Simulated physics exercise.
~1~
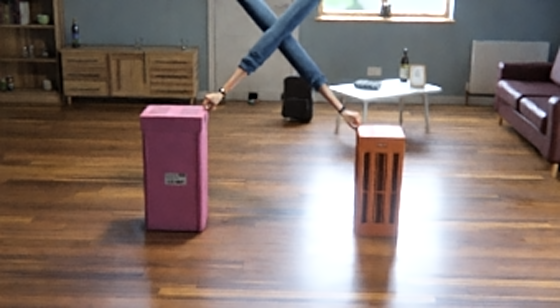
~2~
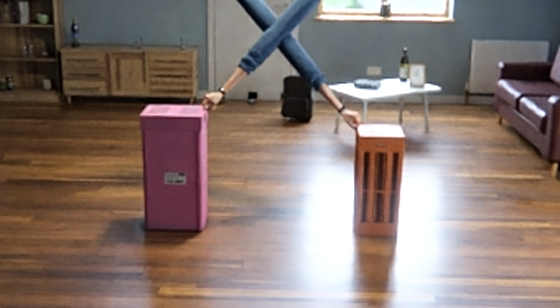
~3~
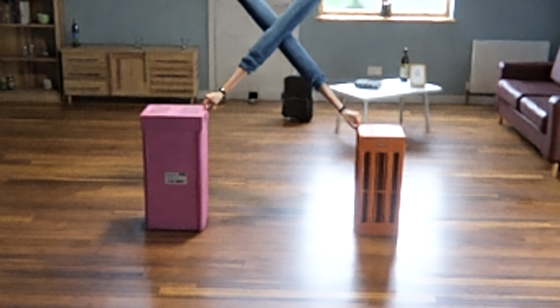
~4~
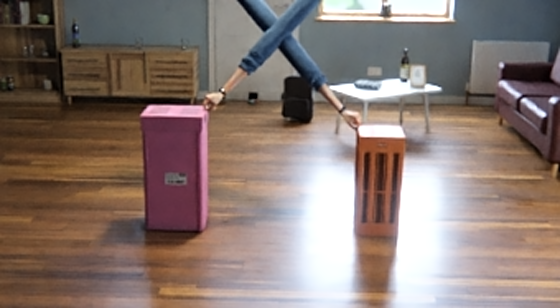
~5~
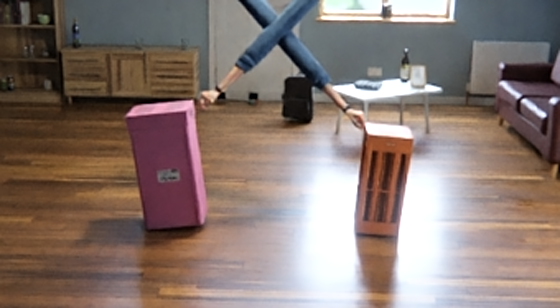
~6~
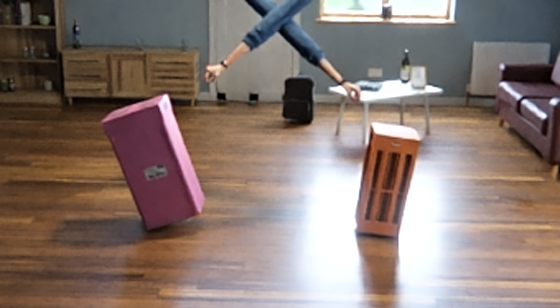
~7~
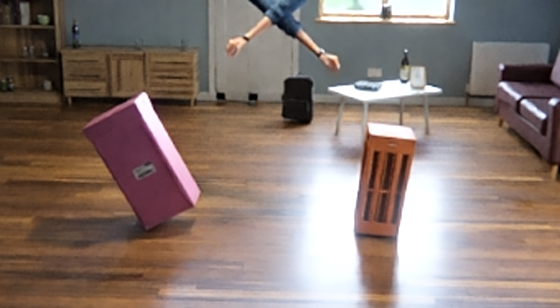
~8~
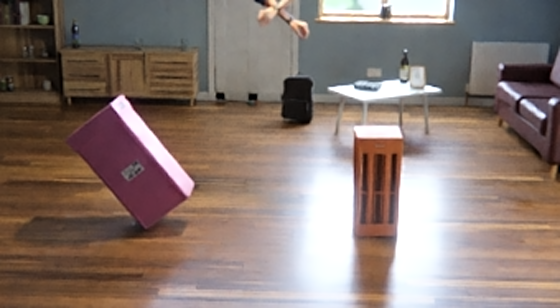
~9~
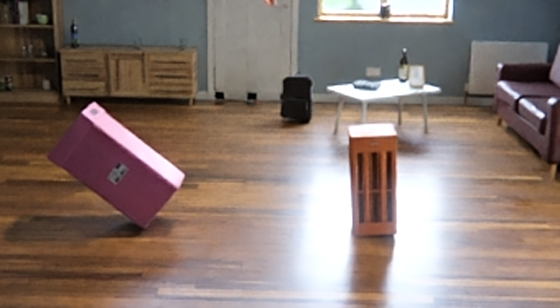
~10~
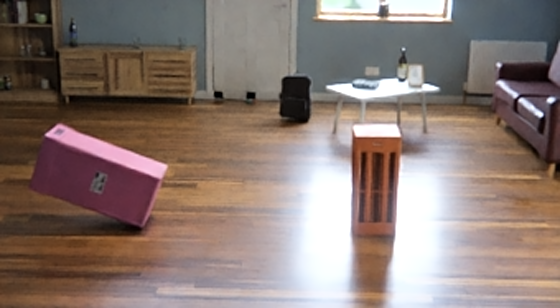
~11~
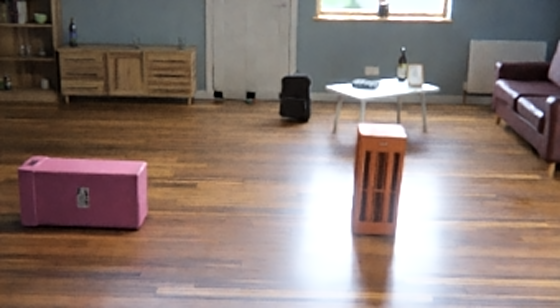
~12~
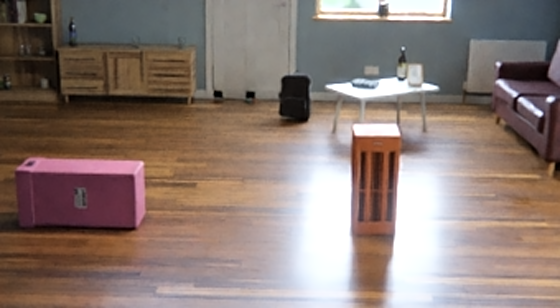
A person's denim-sleeved arms, crossed, reach down from the top of the view into a room with a wooden floor, seen from the front by a slightly swaying camera. One hand rests at the top of a tall pink box on the left, the other on a narrower orange crate with dark slats on the right. Both tip left as the hands push, then let go and withdraw upward. The crate leans only slightly and rocks back upright. The pink box keeps toppling left and ends lying on its side, while the crate stands on its base.
